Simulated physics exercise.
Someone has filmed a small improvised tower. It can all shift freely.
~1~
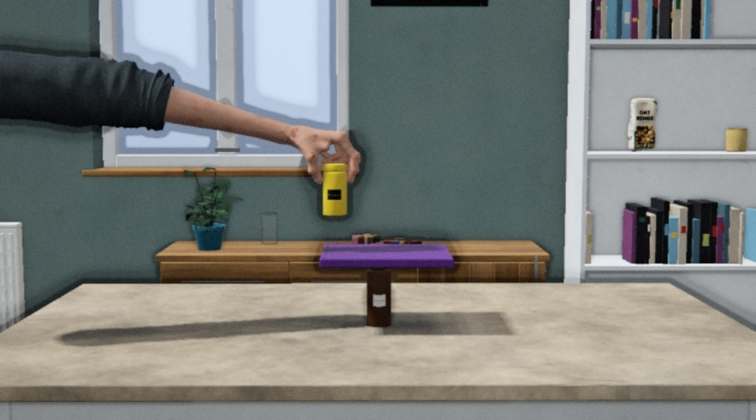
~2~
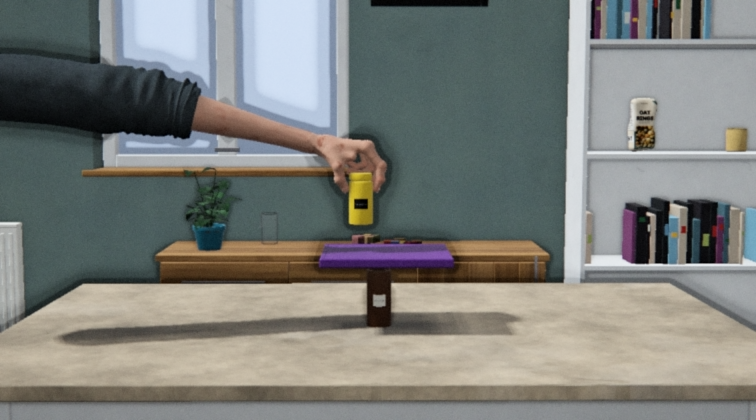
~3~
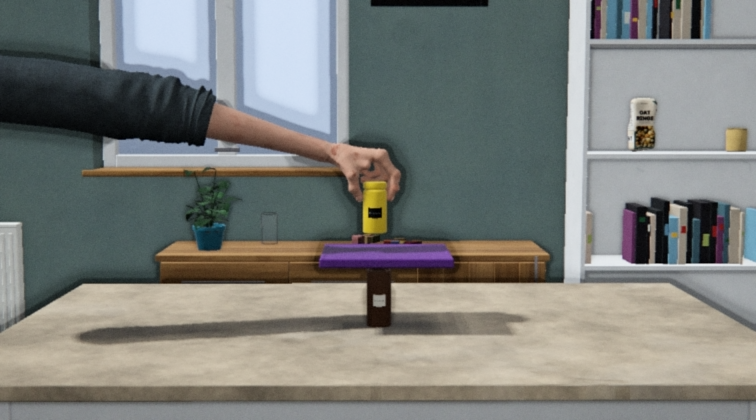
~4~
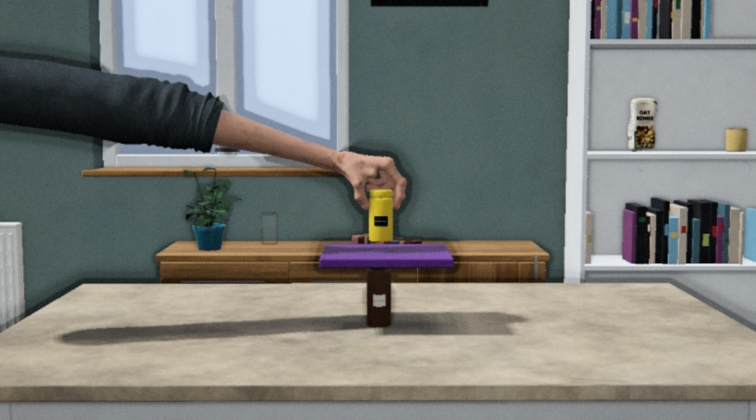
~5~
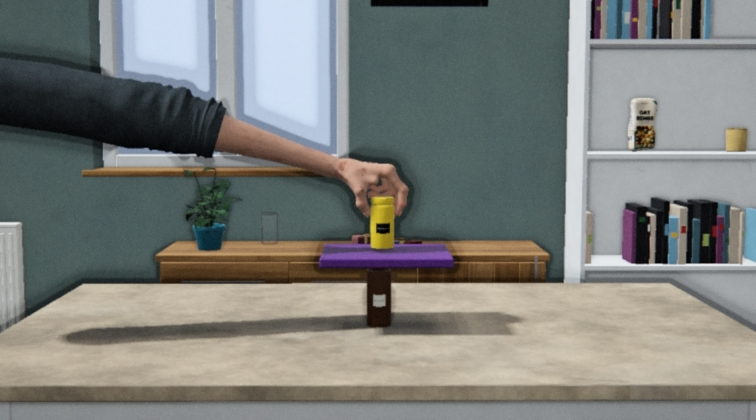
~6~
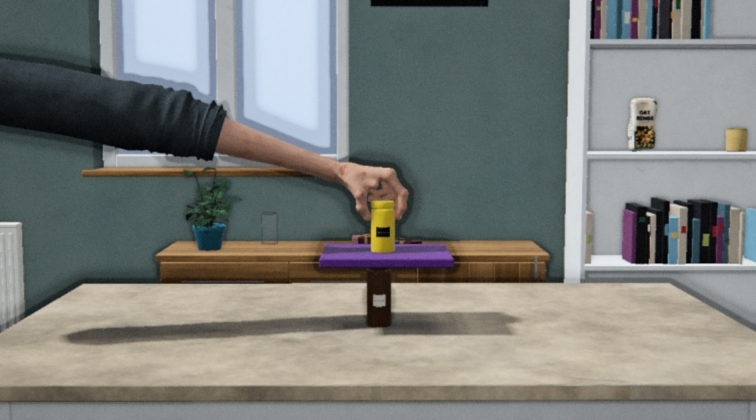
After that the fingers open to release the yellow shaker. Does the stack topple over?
No, I predict it will be stable.
Then, 0.30 s on from there, no change.
Then, 1.00 s on from there, yellow shaker resting near (383, 227).
In the end, all 3 unmoved. At the end, from the last picture's camera, yellow shaker near (383, 226). The stack stays up.
